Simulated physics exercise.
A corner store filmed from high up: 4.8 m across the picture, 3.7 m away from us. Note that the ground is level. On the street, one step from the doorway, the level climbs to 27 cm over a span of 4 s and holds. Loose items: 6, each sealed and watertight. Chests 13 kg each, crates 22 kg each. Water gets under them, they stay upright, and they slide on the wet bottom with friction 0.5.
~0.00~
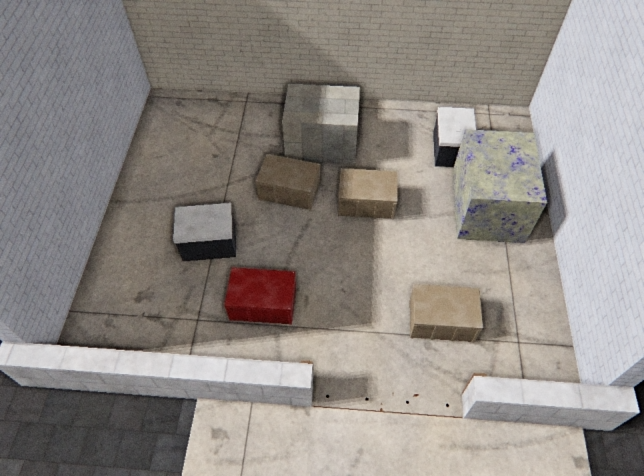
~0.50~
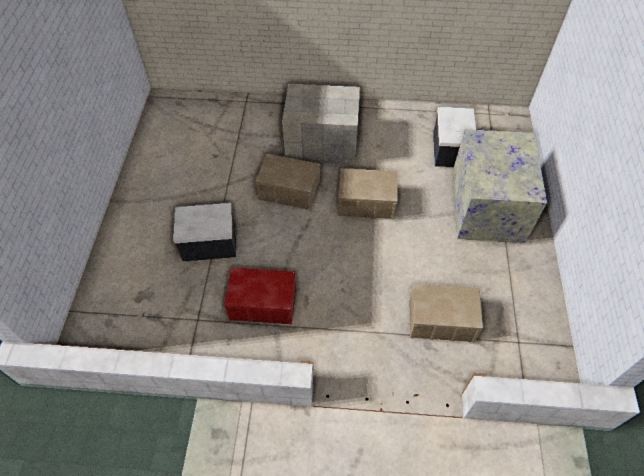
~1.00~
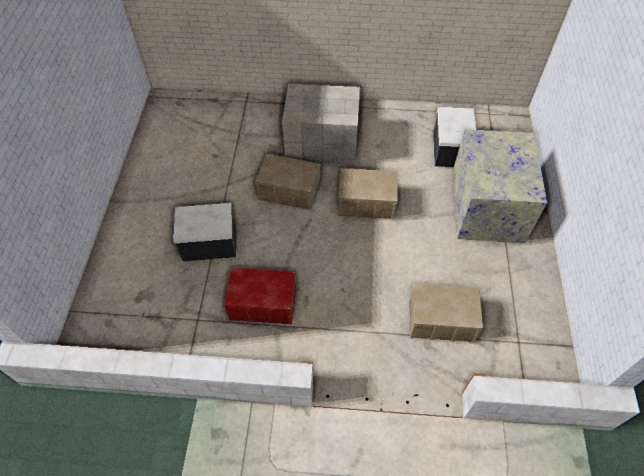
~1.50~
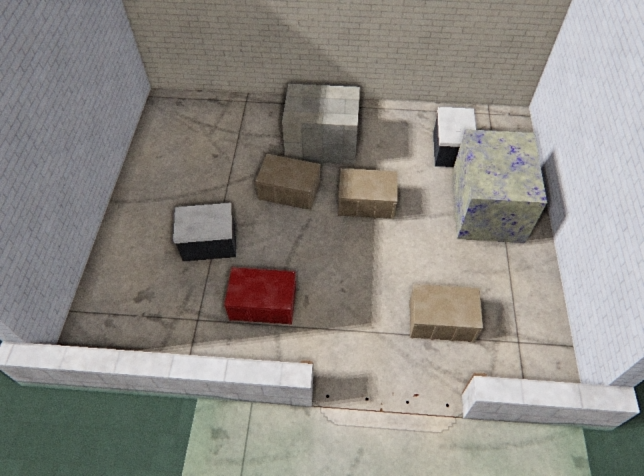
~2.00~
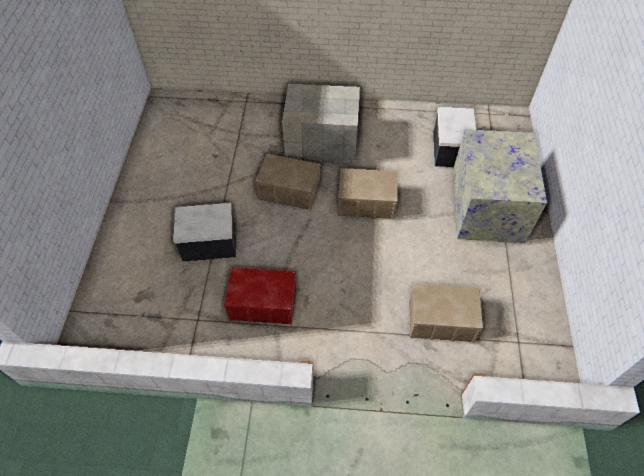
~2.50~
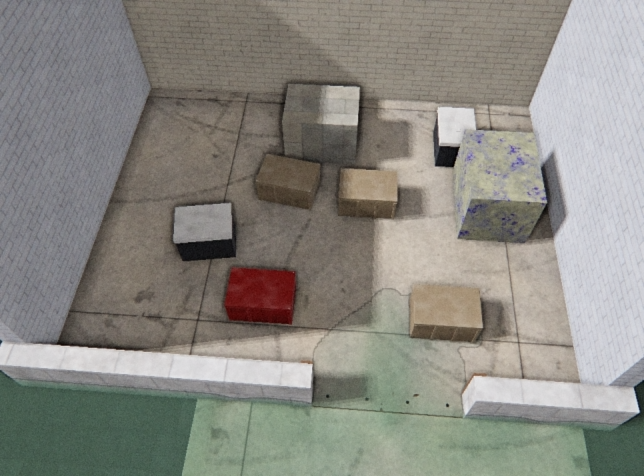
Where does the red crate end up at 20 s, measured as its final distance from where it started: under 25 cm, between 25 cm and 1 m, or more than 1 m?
The red crate ends up between 25 cm and 1 m from its start.
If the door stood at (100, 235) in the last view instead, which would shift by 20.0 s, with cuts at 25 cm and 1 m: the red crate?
By then the red crate has been carried a long way.
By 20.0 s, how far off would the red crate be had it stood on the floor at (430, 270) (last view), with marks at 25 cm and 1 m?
What happens is it gets pushed a long way.
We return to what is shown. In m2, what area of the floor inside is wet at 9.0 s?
My estimate is roughly 16 m2.
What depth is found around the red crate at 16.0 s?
Depth: About 12 cm.
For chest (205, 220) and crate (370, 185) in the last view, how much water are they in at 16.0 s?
Depth approx. 15 cm / 25 cm.
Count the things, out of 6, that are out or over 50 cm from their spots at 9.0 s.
3.
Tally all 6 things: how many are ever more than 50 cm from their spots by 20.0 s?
That comes to 6.
After 4.0 s the red crate is near (260, 288), 0.0 m from its start, aground; 0 afloat.
After 9.0 s the red crate is near (260, 288), 0.0 m from its start, aground; 3 afloat.
After 16.0 s the red crate is near (221, 265), 0.4 m from its start, afloat; 6 afloat.
After 20.0 s the red crate is near (198, 261), 0.6 m from its start, afloat; 6 afloat.
